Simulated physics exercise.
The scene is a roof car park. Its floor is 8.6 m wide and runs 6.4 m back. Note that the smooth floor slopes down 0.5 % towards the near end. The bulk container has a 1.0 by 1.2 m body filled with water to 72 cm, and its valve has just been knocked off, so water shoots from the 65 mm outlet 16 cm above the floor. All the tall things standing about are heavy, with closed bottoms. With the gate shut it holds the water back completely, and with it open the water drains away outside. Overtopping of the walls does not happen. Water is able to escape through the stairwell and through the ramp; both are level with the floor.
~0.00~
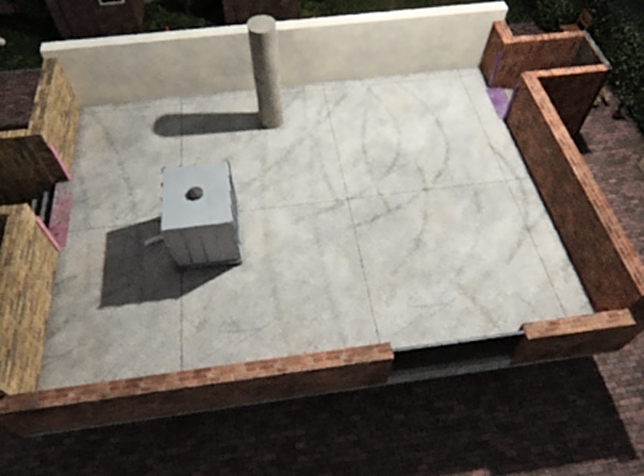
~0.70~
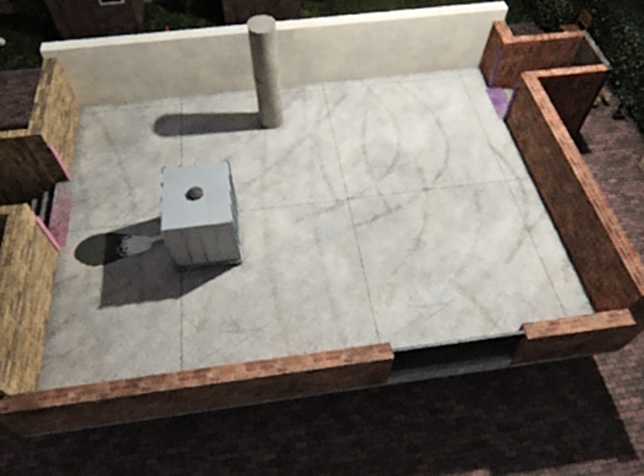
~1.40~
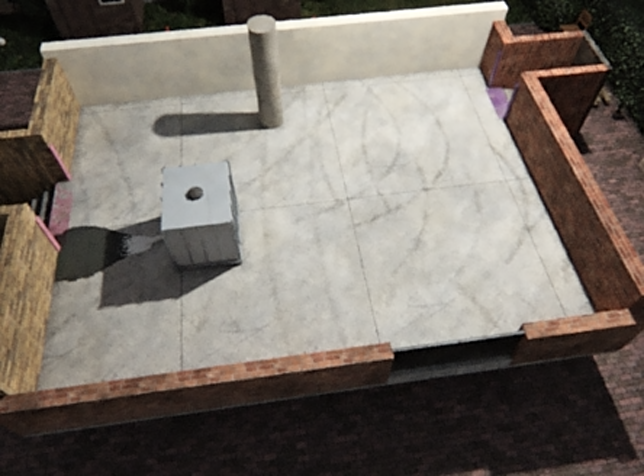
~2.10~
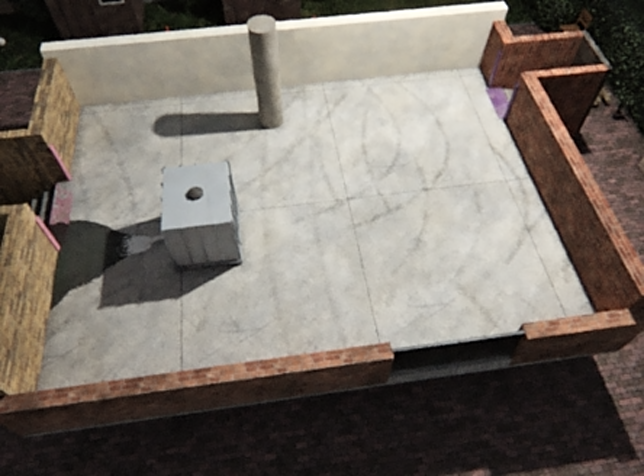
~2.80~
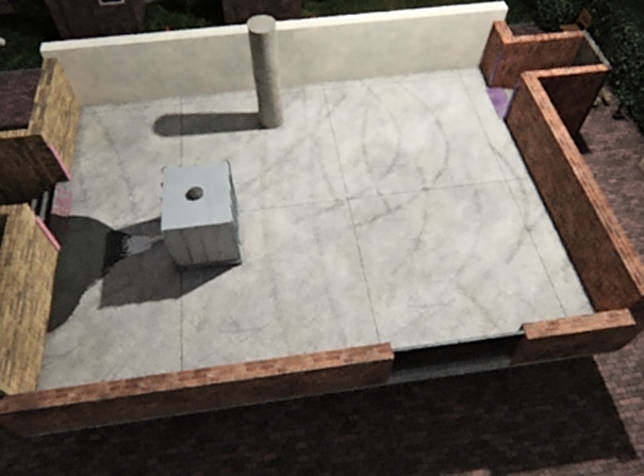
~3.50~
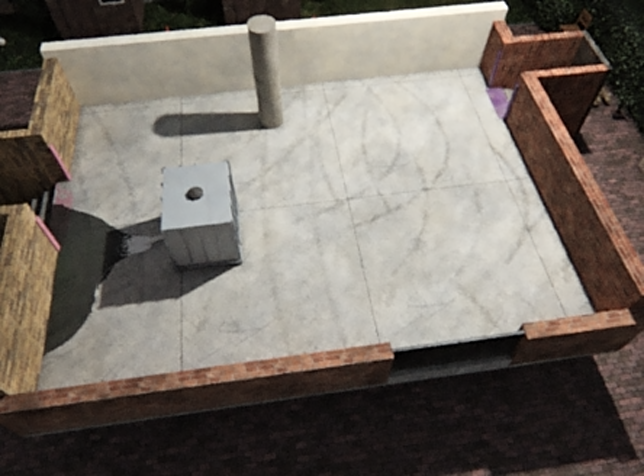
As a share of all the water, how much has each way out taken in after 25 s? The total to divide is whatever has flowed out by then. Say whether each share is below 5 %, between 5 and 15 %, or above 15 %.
The gate carries off less than 5 %. The flight of stairs down (marked pink) carries off more than 15 %. The down ramp (marked purple) carries off under 5 %.
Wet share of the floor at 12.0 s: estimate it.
Near 10 per cent is wet.
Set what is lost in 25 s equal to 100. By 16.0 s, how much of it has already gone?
I'd put it at about 60 per cent.
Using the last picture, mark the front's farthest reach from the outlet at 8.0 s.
(35, 411).
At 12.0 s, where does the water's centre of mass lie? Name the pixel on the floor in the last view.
Roughly at (94, 305).
After 5.0 s water covers 5 % of the floor and is deepest (4 cm) near (59, 254); gone so far, the gate 0 %, the flight of stairs down (marked pink) 5 %, the down ramp (marked purple) 0 %.
After 8.0 s water covers 10 % of the floor and is deepest (4 cm) near (59, 254); gone so far, the gate 0 %, the flight of stairs down (marked pink) 10 %, the down ramp (marked purple) 0 %.
After 12.0 s water covers 10 % of the floor and is deepest (4 cm) near (59, 254); gone so far, the gate 0 %, the flight of stairs down (marked pink) 17 %, the down ramp (marked purple) 0 %.
After 16.0 s water covers 15 % of the floor and is deepest (4 cm) near (59, 254); gone so far, the gate 0 %, the flight of stairs down (marked pink) 24 %, the down ramp (marked purple) 0 %.
After 25.0 s water covers 20 % of the floor and is deepest (3 cm) near (59, 254); gone so far, the gate 0 %, the flight of stairs down (marked pink) 40 %, the down ramp (marked purple) 0 %.
